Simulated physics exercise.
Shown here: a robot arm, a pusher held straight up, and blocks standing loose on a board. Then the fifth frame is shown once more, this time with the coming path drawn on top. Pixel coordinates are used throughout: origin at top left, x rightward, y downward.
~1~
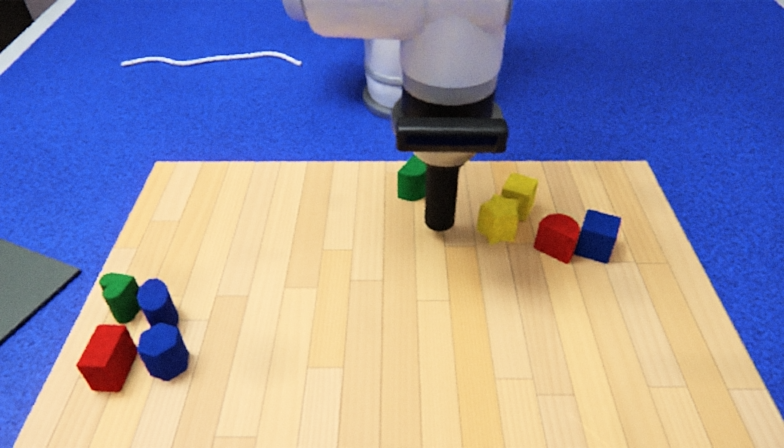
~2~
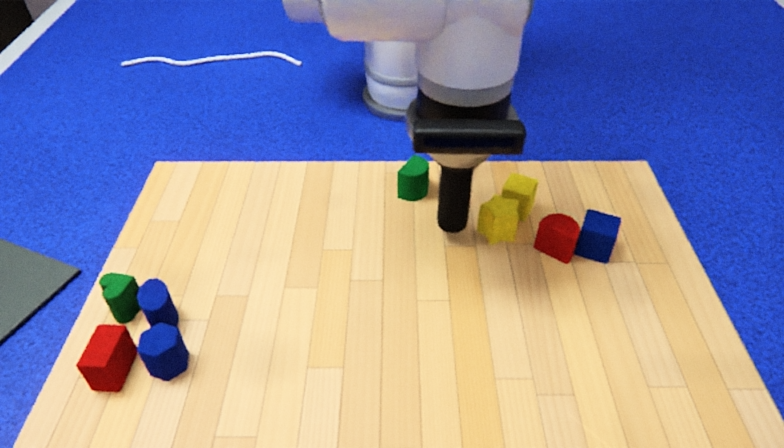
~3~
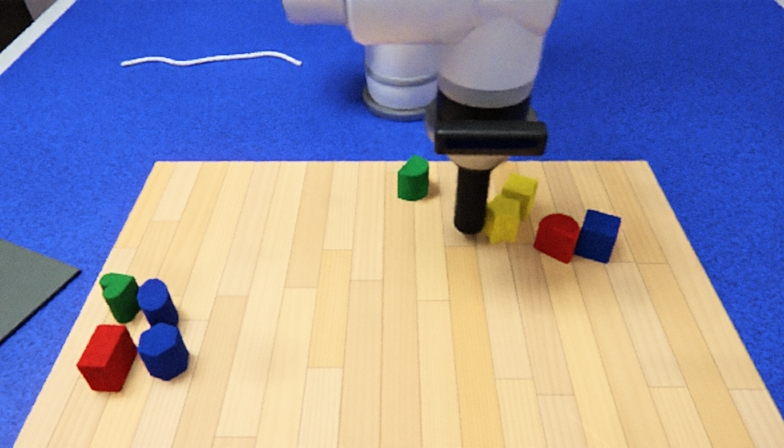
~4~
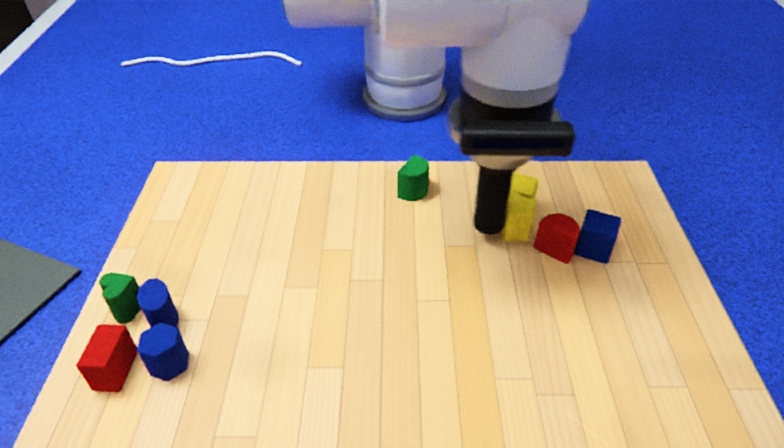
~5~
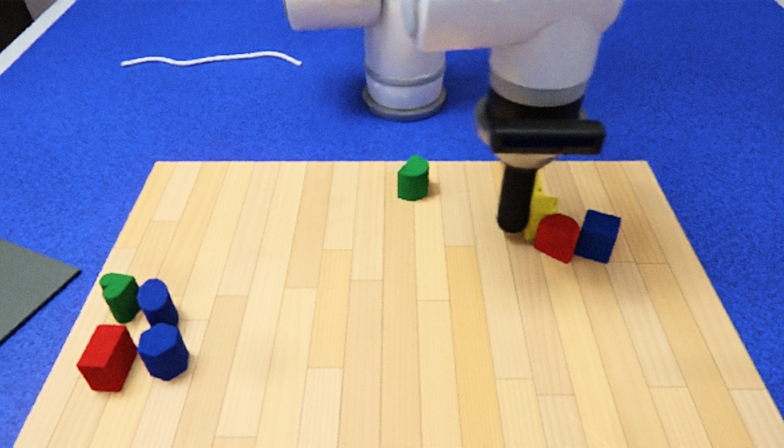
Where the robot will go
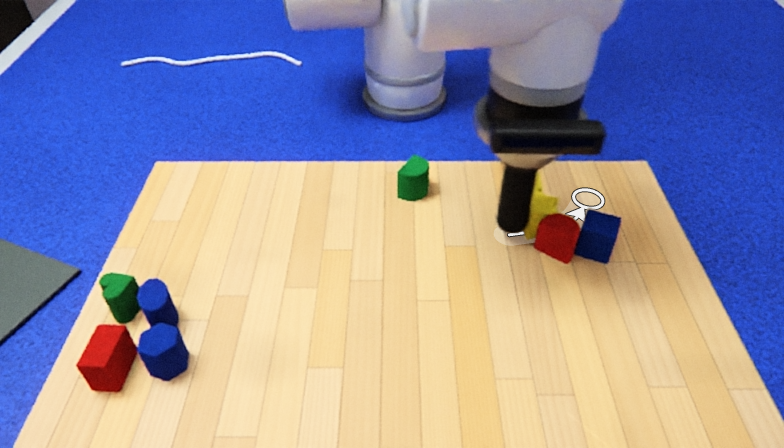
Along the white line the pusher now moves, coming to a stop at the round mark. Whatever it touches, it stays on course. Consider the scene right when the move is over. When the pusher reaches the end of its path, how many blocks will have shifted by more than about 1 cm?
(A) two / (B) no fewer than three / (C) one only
C - one only.
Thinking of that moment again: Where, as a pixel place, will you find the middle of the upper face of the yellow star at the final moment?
My prediction: (626, 179).
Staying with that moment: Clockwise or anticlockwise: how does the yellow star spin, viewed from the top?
It ends up turned clockwise.
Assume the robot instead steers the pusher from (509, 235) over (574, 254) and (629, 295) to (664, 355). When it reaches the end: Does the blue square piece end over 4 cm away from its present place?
No, that is not how it ends up.
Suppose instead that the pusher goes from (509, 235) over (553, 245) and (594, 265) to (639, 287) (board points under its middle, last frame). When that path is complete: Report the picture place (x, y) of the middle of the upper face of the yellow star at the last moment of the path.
The top centre is at (568, 201).
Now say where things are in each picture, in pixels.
Pusher's lower end at (439, 223); yellow star at (501, 206); red half-round block at (562, 224); blue square piece at (602, 222), in the first frame.
Pusher at (452, 224); blocks still, in the second frame.
Pusher at (468, 225); blocks still, in the third frame.
Pusher at (488, 226); yellow star at (518, 204), in the fourth frame.
Pusher at (511, 224); yellow star at (541, 202); red half-round block at (562, 224); blue square piece at (602, 222), in the fifth frame.
Drawn move, from (509, 235) over (545, 230) and (575, 219) to (588, 199).
On the path given first. One third of the way, pusher at (548, 219); yellow star at (578, 197); red half-round block at (567, 226), turned 15° clockwise.
Two thirds of the way, pusher at (578, 208); yellow star at (608, 187); red half-round block at (567, 226), turned 15° clockwise.
At the end, pusher at (591, 188); yellow star at (626, 179), turned 40° clockwise; red half-round block at (567, 226), turned 15° clockwise; blue square piece still.
